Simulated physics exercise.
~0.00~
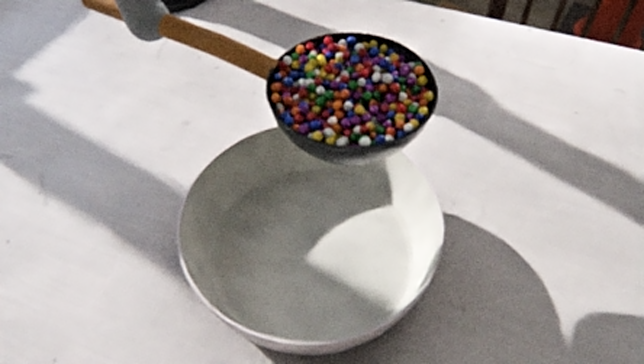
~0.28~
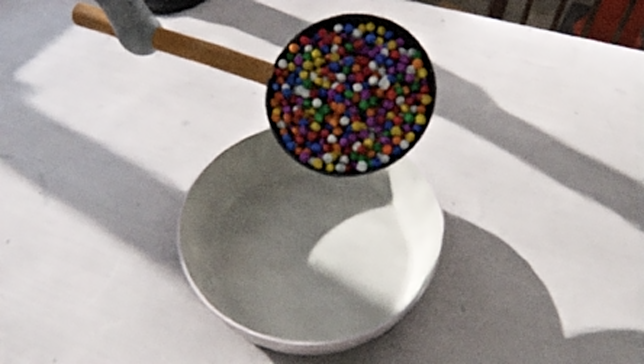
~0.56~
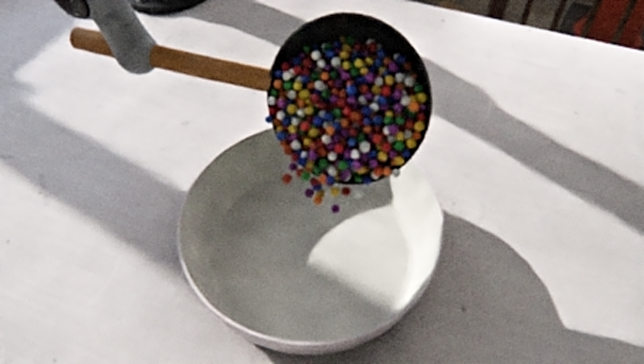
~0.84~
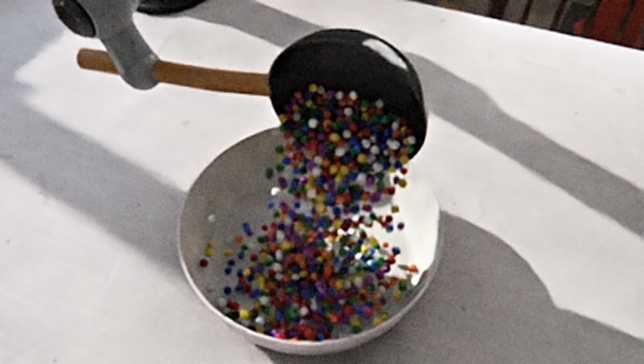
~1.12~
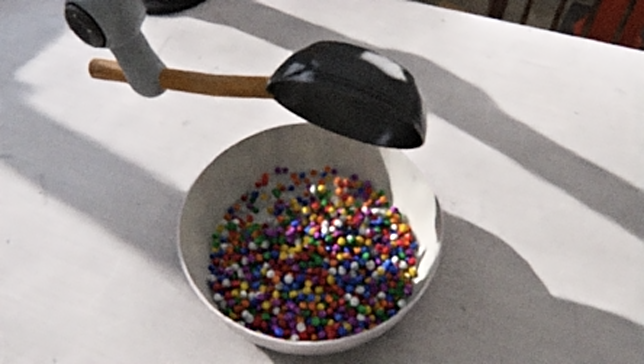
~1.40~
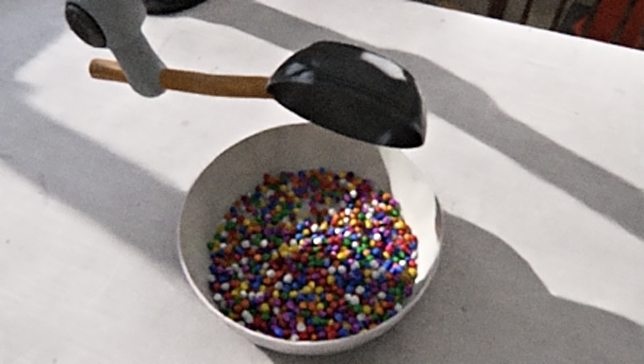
On a pale tabletop crossed by shadows, a gray mechanical arm tips a wooden-handled black ladle full of multicolored beads over a white bowl. The beads spill out in a stream and settle across the bowl, leaving the emptied ladle tilted above it.
